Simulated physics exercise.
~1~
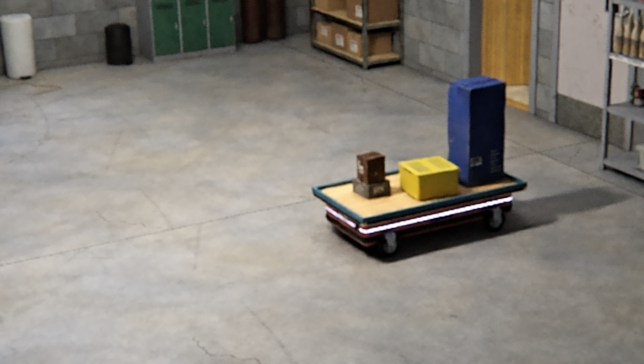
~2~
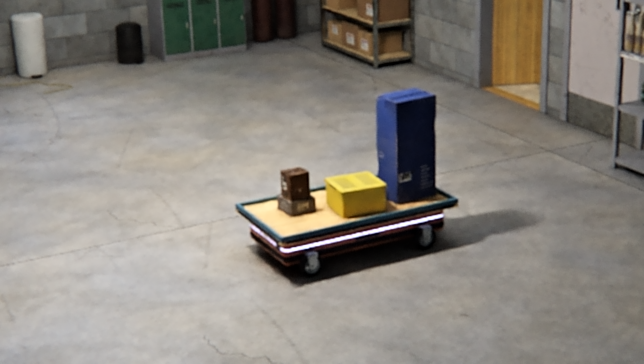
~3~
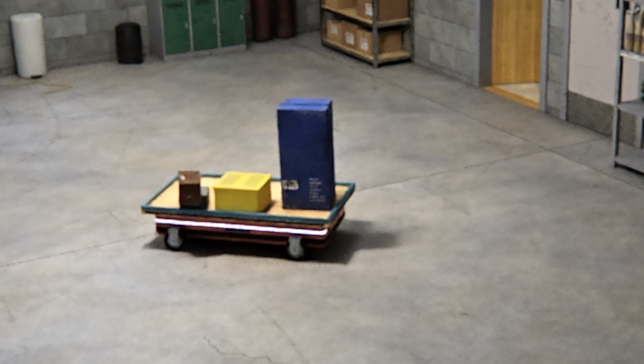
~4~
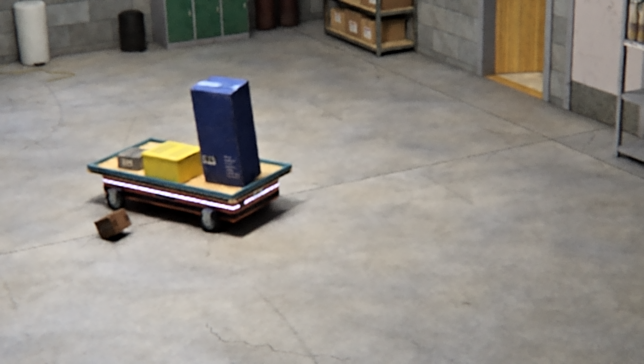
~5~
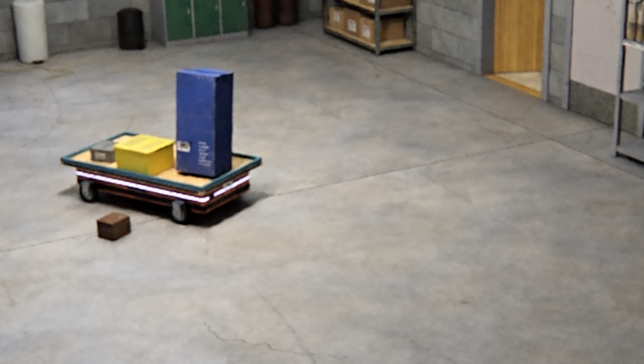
A flat cart carrying a tall blue box, a yellow tote, a grey parcel and a small brown box rolls left across a concrete floor, turning as it goes; the brown box topples off the deck and lies on the floor, while the blue box leans briefly but ends upright aboard.
